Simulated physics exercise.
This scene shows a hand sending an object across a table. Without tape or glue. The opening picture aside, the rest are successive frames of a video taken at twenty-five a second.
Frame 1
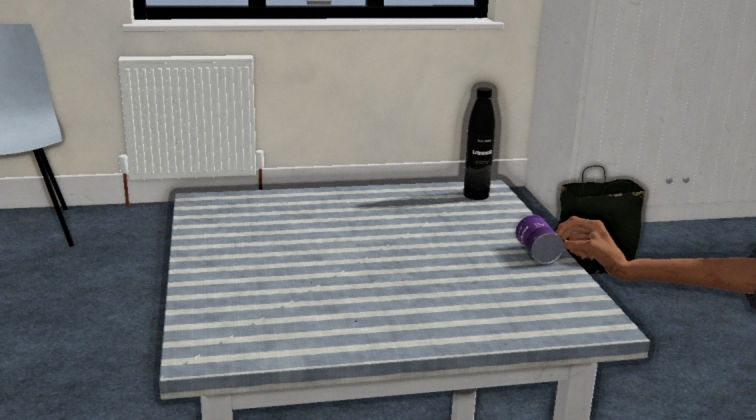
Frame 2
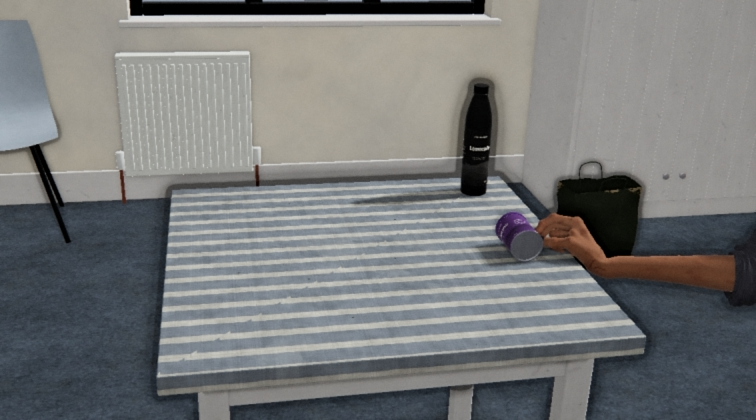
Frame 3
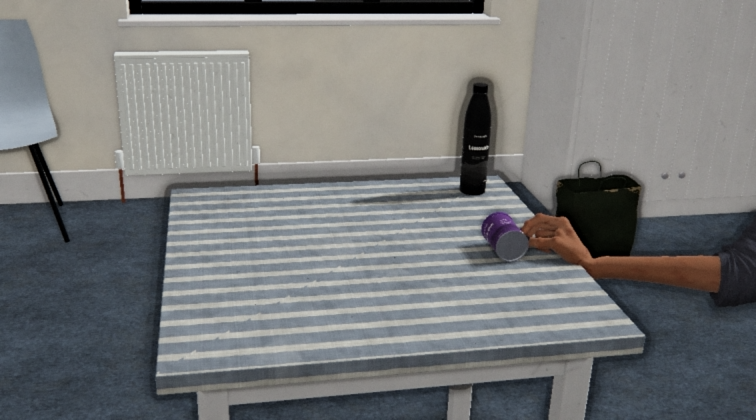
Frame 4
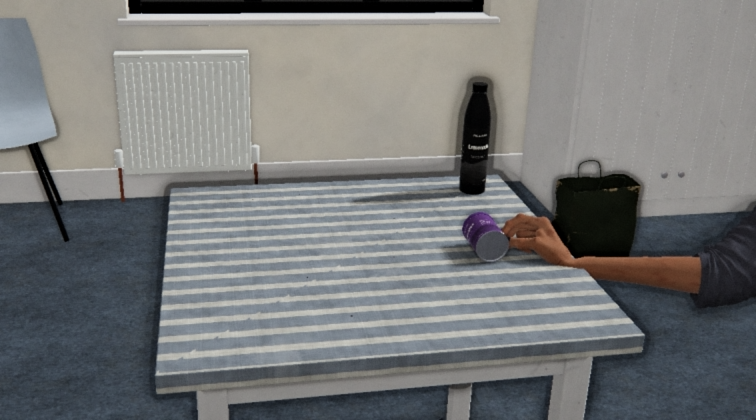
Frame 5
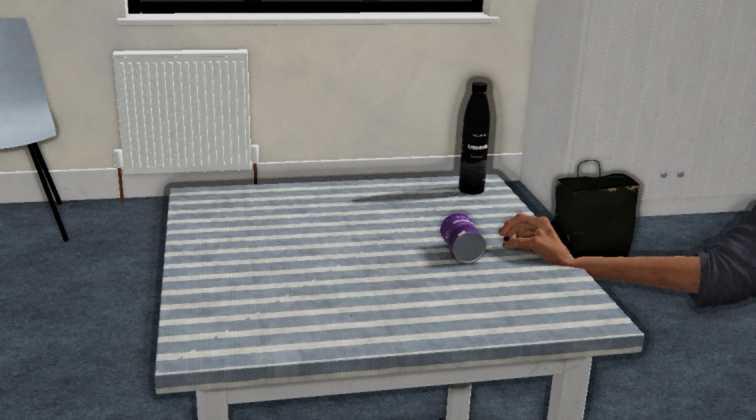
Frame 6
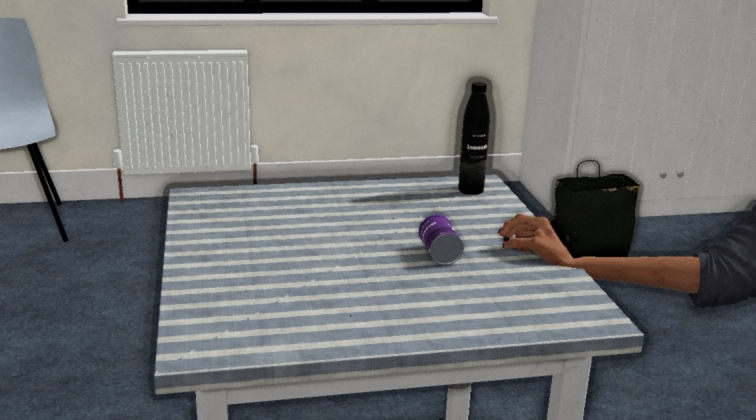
On a striped table near a black bottle, a hand reached in from the right and pushed a purple tin lying on its side, then stayed back as the tin rolled on to the left.
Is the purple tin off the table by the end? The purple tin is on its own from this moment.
Yes, it finishes off the table.
Then, 0.20 s past the last view, purple tin displaced well along near (332, 246).
Then, 0.50 s past the last view, purple tin displaced well along near (170, 255).
Then, 0.70 s past the last view, purple tin now off the table.
Then, 1.00 s past the last view, things are still on the move.
Finally, off the table, purple tin.
